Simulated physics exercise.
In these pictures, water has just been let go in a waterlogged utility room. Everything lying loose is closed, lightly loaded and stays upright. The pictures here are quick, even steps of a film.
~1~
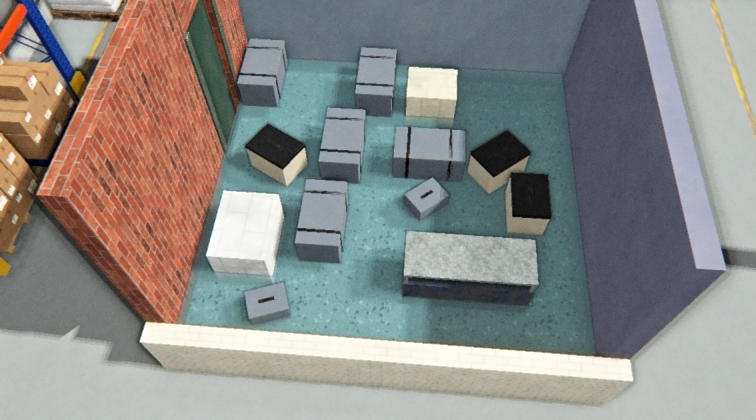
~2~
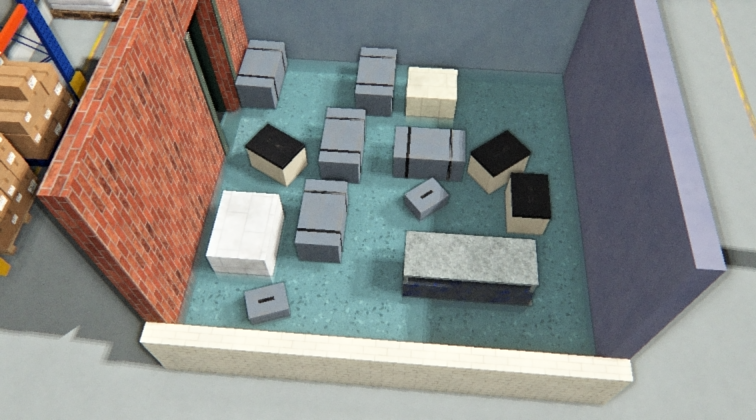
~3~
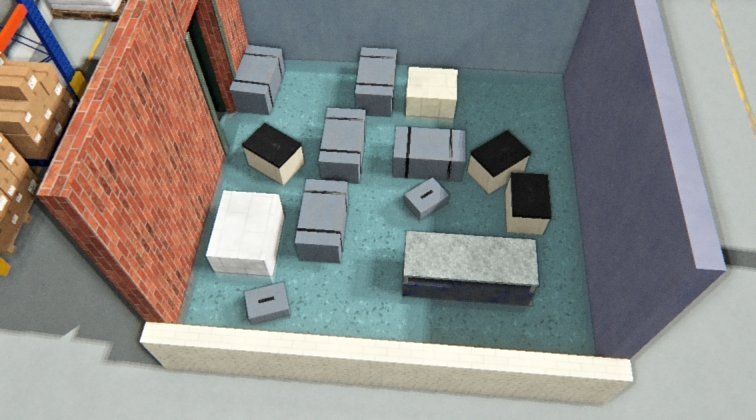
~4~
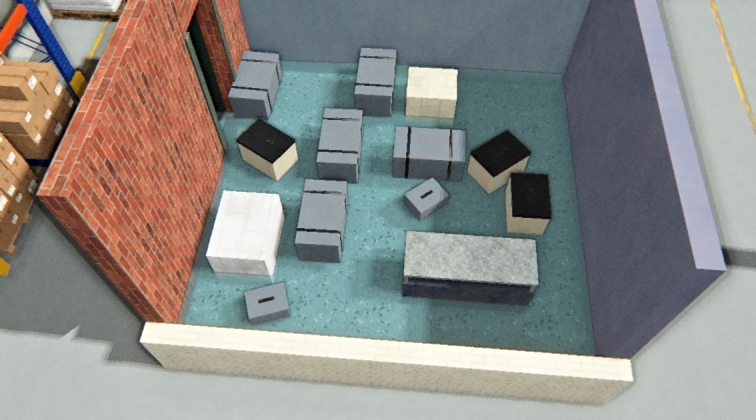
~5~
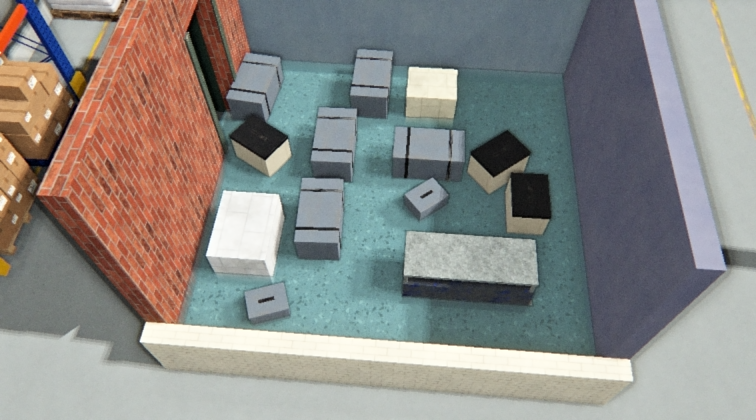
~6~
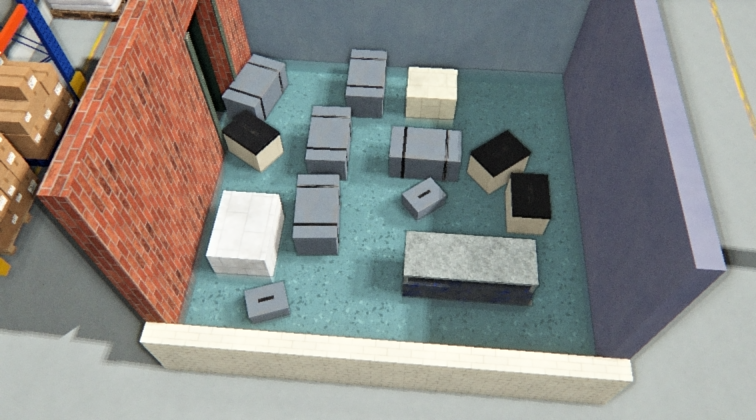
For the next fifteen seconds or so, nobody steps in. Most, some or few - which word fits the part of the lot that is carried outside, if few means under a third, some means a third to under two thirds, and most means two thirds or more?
Few.
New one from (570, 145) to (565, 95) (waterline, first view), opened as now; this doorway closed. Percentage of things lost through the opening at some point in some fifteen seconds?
Close to 40 percent.
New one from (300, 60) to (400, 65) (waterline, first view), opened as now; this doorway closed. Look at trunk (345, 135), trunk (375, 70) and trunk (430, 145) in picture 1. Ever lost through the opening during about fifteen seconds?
Answer, one by one: Lost, lost, lost.
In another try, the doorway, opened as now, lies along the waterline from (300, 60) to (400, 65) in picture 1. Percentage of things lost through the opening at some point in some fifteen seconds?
It comes to some 80 per cent of the lot.
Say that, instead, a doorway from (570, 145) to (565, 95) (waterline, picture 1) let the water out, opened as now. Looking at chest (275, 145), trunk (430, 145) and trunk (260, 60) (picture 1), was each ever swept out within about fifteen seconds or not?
First held back, then flushed away, then held back.
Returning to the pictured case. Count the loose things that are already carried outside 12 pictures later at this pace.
The number comes out at 1.
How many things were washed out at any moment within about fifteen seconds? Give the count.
The figure is 1.
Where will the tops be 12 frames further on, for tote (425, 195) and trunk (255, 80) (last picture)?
They should be roughly at (390, 181) and (231, 101).
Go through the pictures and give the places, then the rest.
A chest at (275, 145) floats; a trunk at (261, 61) floats; 0 of 10 have shifted, in the first frame.
A chest at (275, 145) floats; a trunk at (260, 63), afloat; 0 of 10 have shifted, in the second frame.
A chest at (272, 144), afloat, close to its start; a trunk at (256, 69), afloat, close to its start; 2 of 10 have shifted, in the third frame.
A chest at (265, 139) floats, close to its start; a trunk at (254, 75), afloat, close to its start; 2 of 10 have shifted, in the fourth frame.
A chest at (259, 136) floats, close to its start; a trunk at (254, 77), afloat, close to its start; 4 of 10 have shifted, in the fifth frame.
A chest at (250, 131) floats, a stride from its start; a trunk at (254, 80), afloat, close to its start; 5 of 10 have shifted, in the sixth frame.
A moment on, 0 of 10 are out; 10 afloat.
Next, 1 of 10 are out; 9 afloat.
Later, 1 of 10 are out; 9 afloat.
In the end, 1 of 10 are out; 9 afloat.
